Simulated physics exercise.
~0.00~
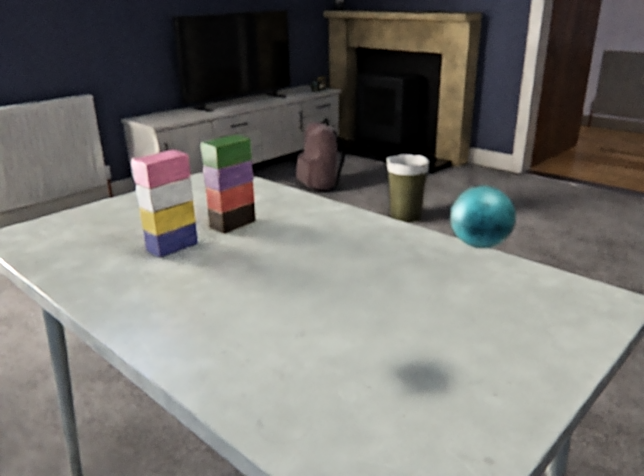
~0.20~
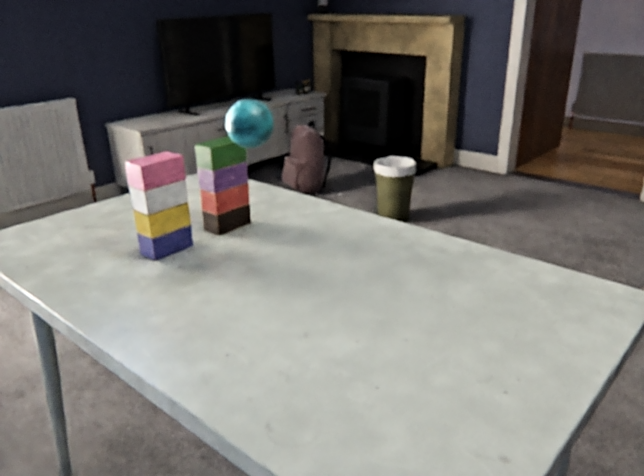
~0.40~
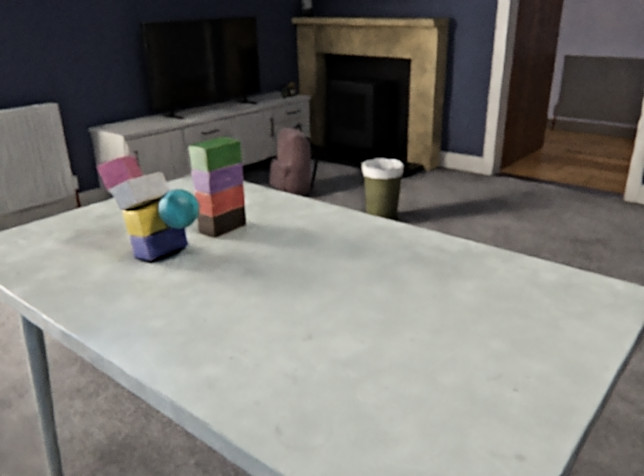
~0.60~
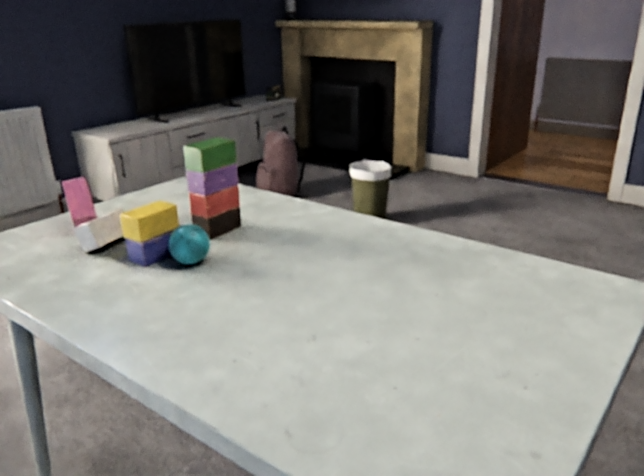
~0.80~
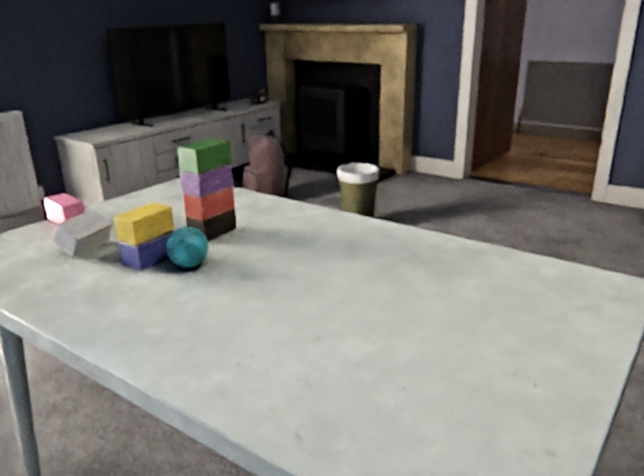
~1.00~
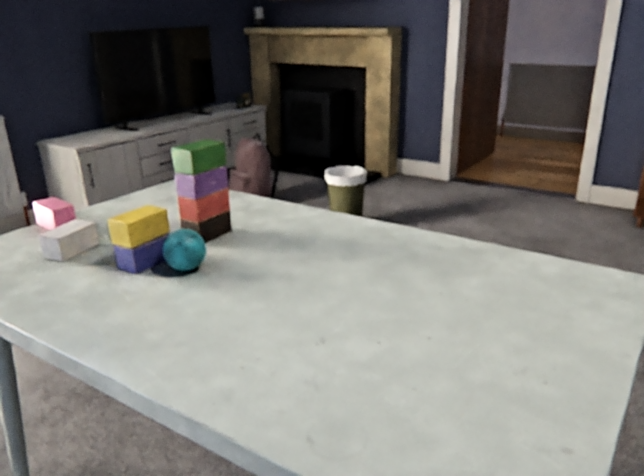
A turquoise ball flies in from the right above a pale table in a living room, seen from above one side as the view drifts slowly. Two stacks of blocks stand toward the left, one pink, white, yellow and blue, the other green, purple, red and black, with a fireplace, television and bin behind. The ball drops leftward and strikes the nearer stack, tipping the pink and white blocks. Both tumble off to the left while the ball settles beside the blue block. Finally, pink and white lie apart, yellow still sits on blue, and the other stack stands intact.
